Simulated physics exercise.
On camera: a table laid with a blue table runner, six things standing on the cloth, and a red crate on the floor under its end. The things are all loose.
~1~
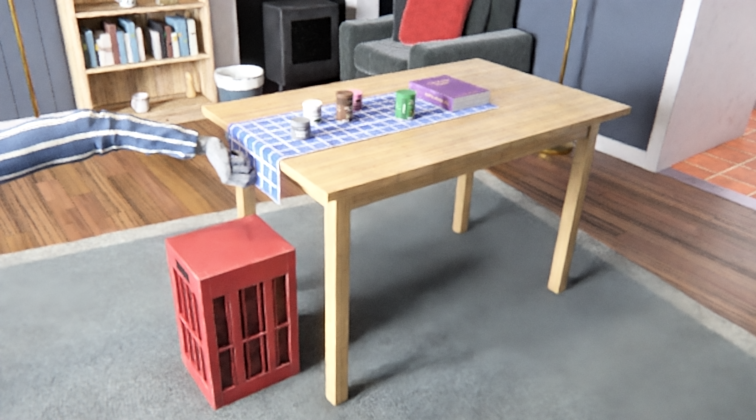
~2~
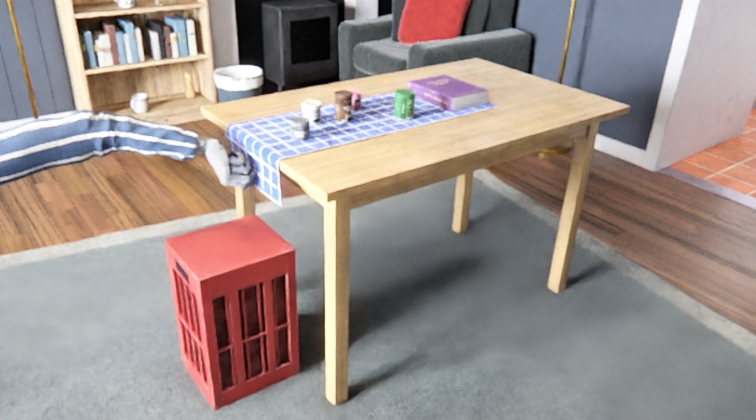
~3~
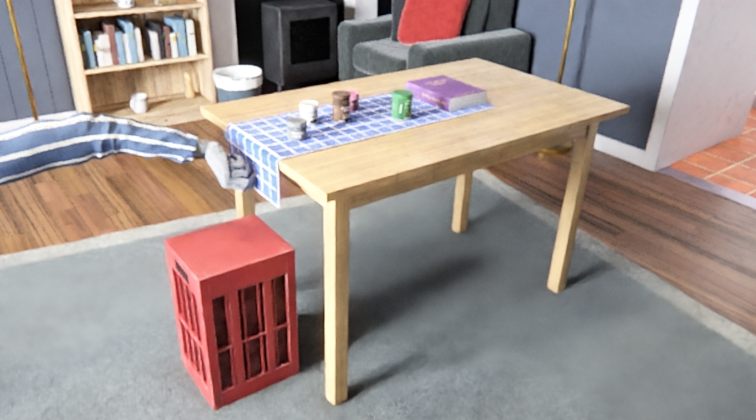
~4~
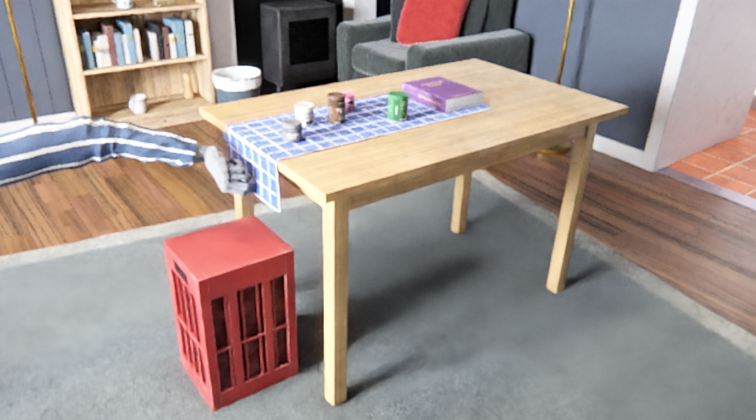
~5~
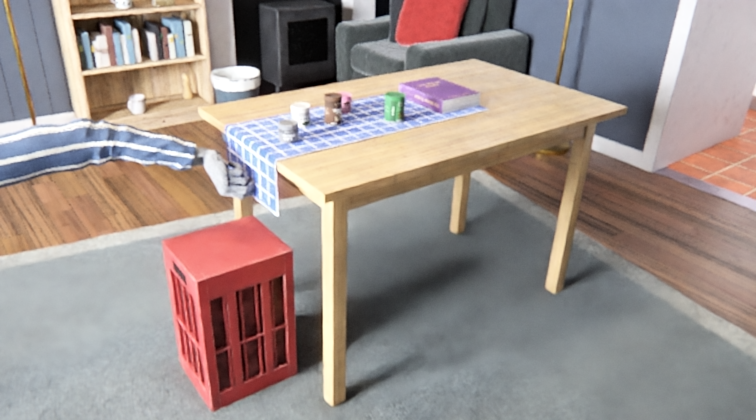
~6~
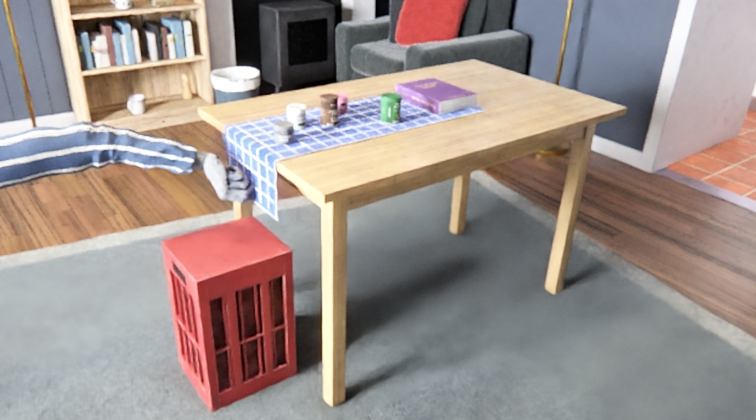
On a wooden table, a hand slowly pulls the blue checked runner and its objects slightly left.
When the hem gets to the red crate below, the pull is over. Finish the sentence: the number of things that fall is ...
The number of things that fall is one.
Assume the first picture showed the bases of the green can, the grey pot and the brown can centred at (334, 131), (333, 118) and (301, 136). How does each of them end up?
I reckon the green can hangs on, the grey pot hangs on and the brown can takes a fall.
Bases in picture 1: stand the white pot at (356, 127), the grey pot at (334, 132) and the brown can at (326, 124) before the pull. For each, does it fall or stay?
Watch the white pot hang on, the grey pot hang on and the brown can hang on.
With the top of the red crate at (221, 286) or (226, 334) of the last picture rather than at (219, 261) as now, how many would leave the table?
Numbers: 2; 4.
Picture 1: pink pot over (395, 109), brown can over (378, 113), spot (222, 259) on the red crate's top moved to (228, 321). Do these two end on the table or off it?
Outcome for the pink pot: It stays. Outcome for the brown can: It stays.
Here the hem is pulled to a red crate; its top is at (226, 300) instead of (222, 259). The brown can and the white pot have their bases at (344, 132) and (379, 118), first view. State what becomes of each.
Result: Brown can gone, white pot still there.
Soon after, hem on the crate; grey pot gone.
At rest, hem on the crate; grey pot gone. The table loses one.
